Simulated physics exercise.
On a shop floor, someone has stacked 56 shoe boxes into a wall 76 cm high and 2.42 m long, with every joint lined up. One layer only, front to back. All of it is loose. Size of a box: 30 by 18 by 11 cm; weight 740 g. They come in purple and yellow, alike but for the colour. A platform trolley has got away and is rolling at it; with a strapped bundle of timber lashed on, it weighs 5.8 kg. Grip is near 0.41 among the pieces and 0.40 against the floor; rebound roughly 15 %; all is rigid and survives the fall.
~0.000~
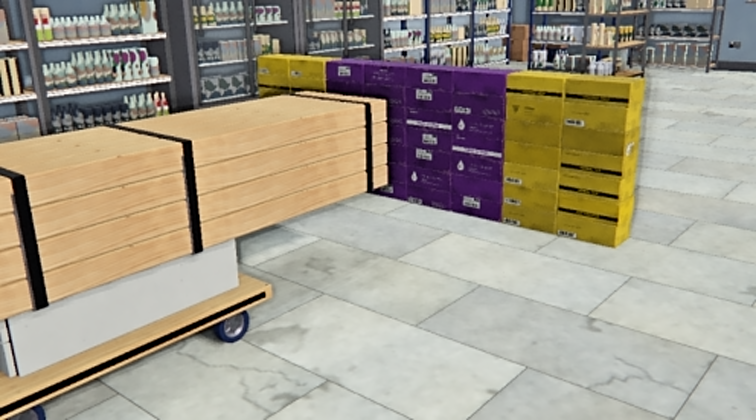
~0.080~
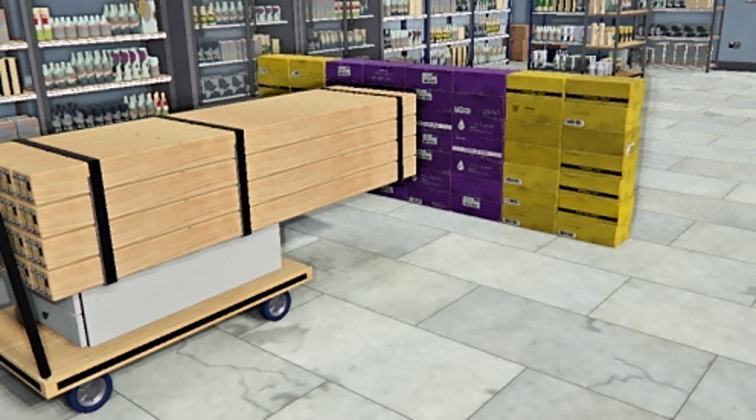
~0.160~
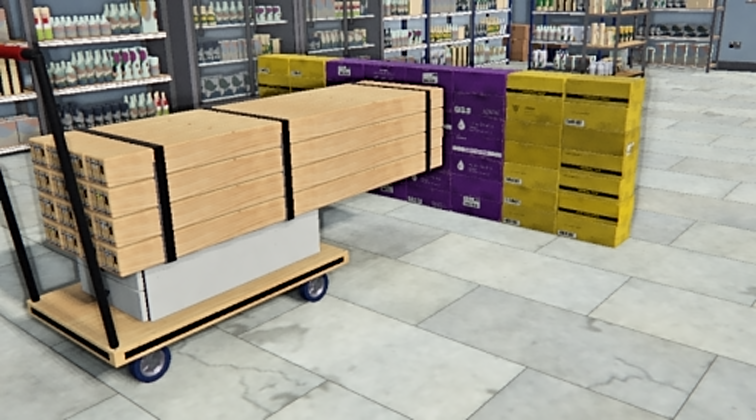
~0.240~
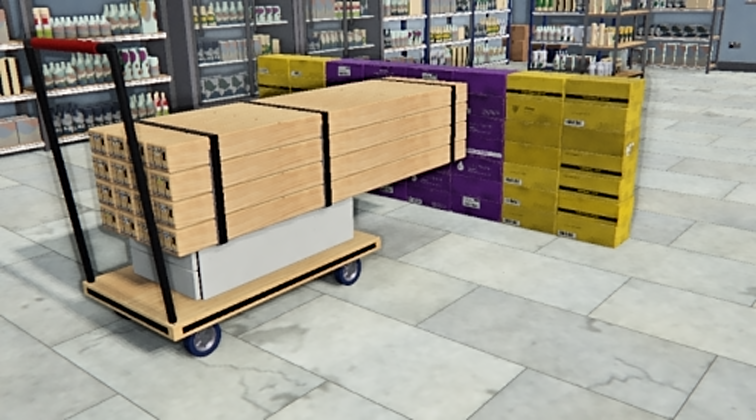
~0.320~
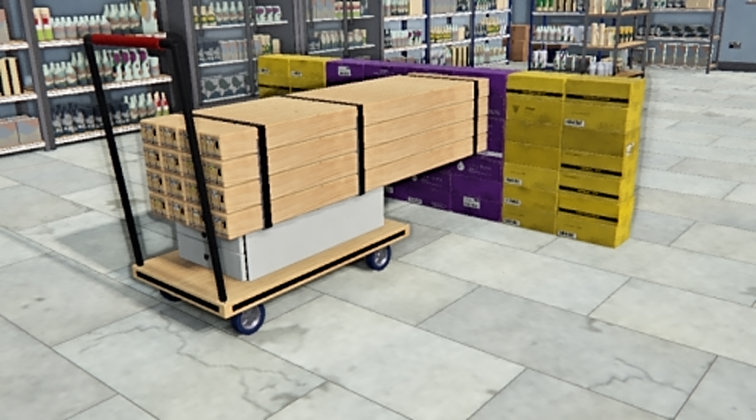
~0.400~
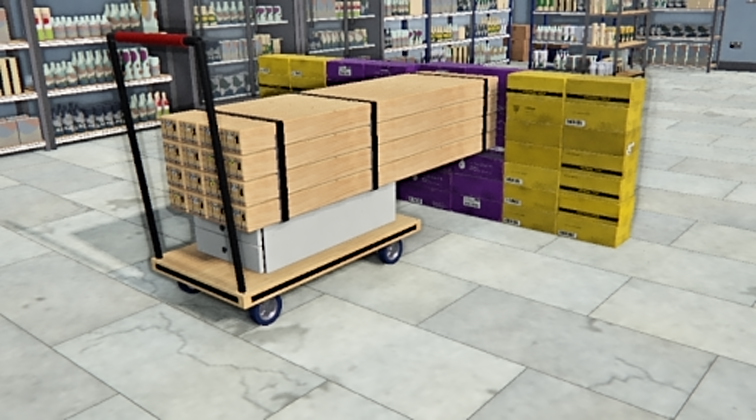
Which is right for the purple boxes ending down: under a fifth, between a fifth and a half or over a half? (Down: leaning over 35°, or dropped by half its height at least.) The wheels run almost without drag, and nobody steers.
Between a fifth and a half of them.
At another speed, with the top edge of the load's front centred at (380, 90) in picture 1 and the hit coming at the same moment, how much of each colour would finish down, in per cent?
In that case yellow 0, purple 50 per cent.
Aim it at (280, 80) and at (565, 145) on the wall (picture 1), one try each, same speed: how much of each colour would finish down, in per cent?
Yellow 20 then 40, purple 0 then 0 per cent.
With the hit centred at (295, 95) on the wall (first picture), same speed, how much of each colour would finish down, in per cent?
In that case yellow 40, purple 0 per cent.
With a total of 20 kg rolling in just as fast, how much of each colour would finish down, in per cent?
In that case yellow 0, purple 40 per cent.
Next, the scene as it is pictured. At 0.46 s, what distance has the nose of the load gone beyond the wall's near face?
Some 15 cm beyond.
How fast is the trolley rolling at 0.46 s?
About 0.9 m/s.
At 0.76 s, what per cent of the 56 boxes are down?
By then 15 per cent.
Around 0.46 s, load 15 cm past the wall's line, still rolling; none of the 28 purple boxes down (0 of 56 in all colours); top purple box tipped 13°.
Around 0.60 s, load 25 cm past the wall's line, still rolling; 8 of the 28 purple boxes down (8 of 56 in all colours); top purple box tipped 42°, 13 cm lower.
Around 0.76 s, load 37 cm past the wall's line, still rolling; 9 of the 28 purple boxes down (9 of 56 in all colours); top purple box on its side.
Around 1.24 s, load 70 cm past the wall's line, still rolling; 9 of the 28 purple boxes down (9 of 56 in all colours); top purple box on its side.
Finally (2.1 s), load 73 cm past the wall's line, stopped; 9 of the 28 purple boxes down (9 of 56 in all colours); top purple box upside down; top yellow box unmoved. That is 32 per cent. Seen by the last camera, middles, top purple box near (535, 151), top yellow box near (317, 67).
